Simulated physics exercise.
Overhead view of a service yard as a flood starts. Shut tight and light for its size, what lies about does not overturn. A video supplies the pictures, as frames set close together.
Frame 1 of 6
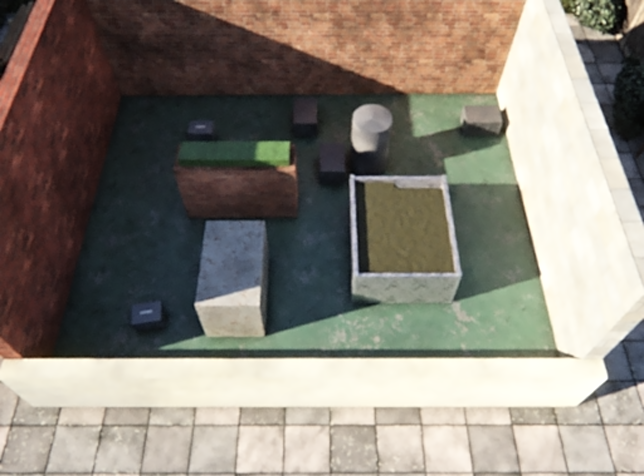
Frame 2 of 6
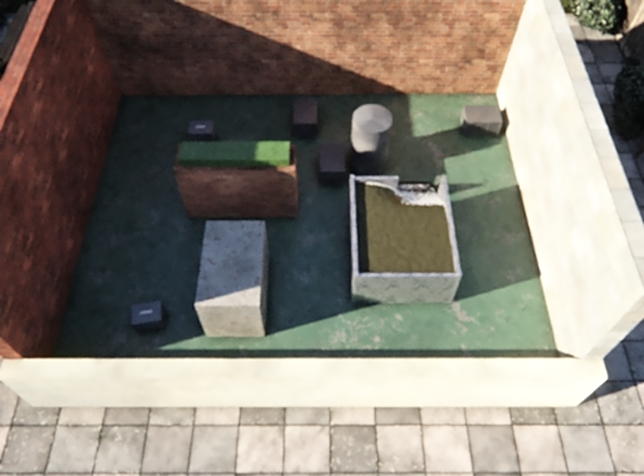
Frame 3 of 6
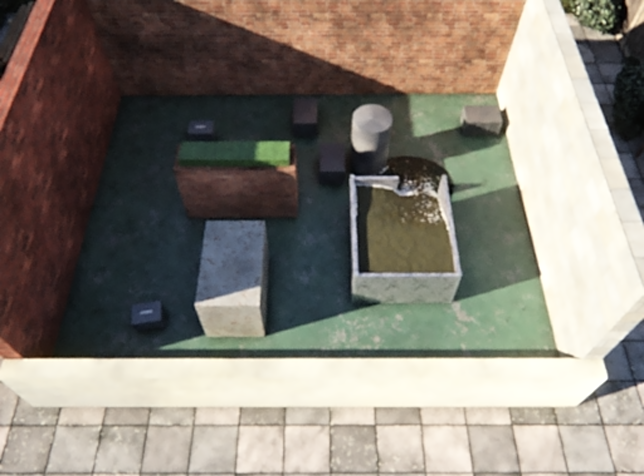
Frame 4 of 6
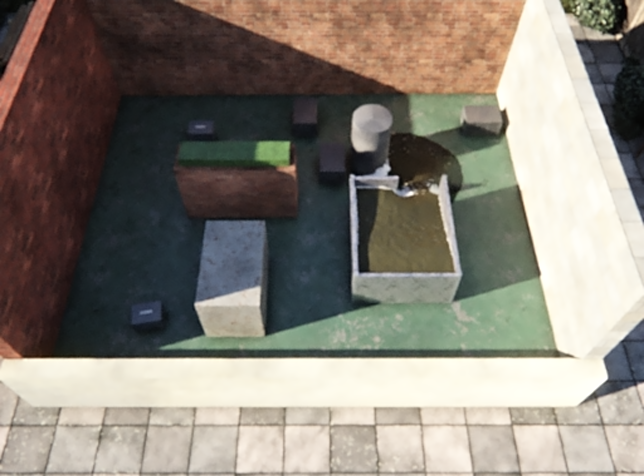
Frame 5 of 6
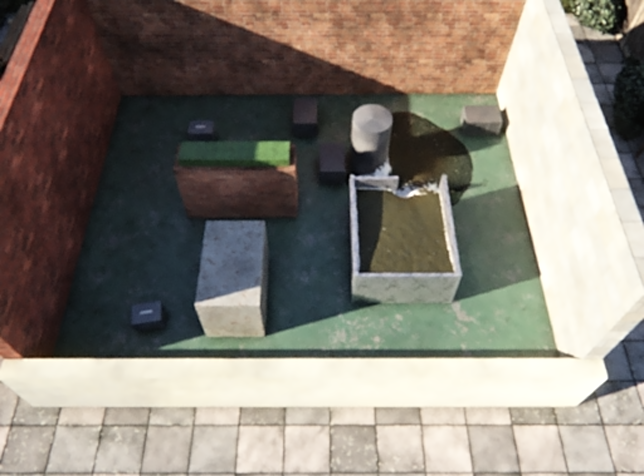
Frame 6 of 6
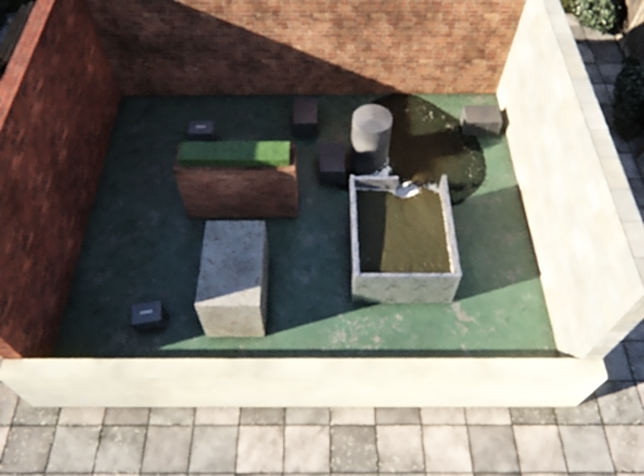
Murky brown water broke through the back wall of a pale, open-topped tank in a walled yard, then spread across the green floor behind it, around a gray cylinder, while the scattered blocks stayed put.
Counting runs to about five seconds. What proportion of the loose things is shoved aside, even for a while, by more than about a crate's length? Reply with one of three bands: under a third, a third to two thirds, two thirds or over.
A third to two thirds.
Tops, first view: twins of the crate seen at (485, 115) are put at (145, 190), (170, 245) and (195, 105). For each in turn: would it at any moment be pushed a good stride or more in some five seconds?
The answers, in order, are remains nearby, remains nearby and displaced a stride.
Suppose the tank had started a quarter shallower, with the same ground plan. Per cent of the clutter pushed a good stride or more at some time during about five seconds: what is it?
I'd say somewhere about 40 percent.
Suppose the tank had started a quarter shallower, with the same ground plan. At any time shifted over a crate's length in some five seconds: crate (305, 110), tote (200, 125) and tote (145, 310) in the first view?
Well, in sequence: Carried that far, not carried that far, not carried that far.
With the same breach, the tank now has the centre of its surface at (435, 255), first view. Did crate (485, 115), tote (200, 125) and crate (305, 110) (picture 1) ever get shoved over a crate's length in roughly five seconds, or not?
First displaced far, then displaced far, then displaced far.
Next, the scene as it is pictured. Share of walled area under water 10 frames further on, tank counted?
My guess is around 30 per cent.
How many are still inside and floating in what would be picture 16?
Total: 1.
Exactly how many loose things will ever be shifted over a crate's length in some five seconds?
Number: 2.
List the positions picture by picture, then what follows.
In the first frame, a crate at (305, 111) rests on the ground; a crate at (332, 157) rests on the ground; 0 of 5 have shifted.
In the second frame, a crate at (305, 111), on the bottom; a crate at (332, 157) rests on the ground; 0 of 5 have shifted.
In the third frame, a crate at (305, 111), on the bottom; a crate at (332, 157) rests on the ground; 0 of 5 have shifted.
In the fourth frame, a crate at (305, 111) rests on the ground; a crate at (332, 157), on the bottom; 0 of 5 have shifted.
In the fifth frame, a crate at (305, 111) rests on the ground; a crate at (332, 157) rests on the ground; 0 of 5 have shifted.
In the sixth frame, a crate at (305, 111), on the bottom; a crate at (332, 157), on the bottom; 0 of 5 have shifted.
A moment on, 0 of 5 are well off their spots; 0 afloat.
Next, 1 of 5 are well off their spots; 1 afloat.
Later, 1 of 5 are well off their spots; 1 afloat.
In the end, 2 of 5 are well off their spots, and 2 have been at some point; 2 afloat.
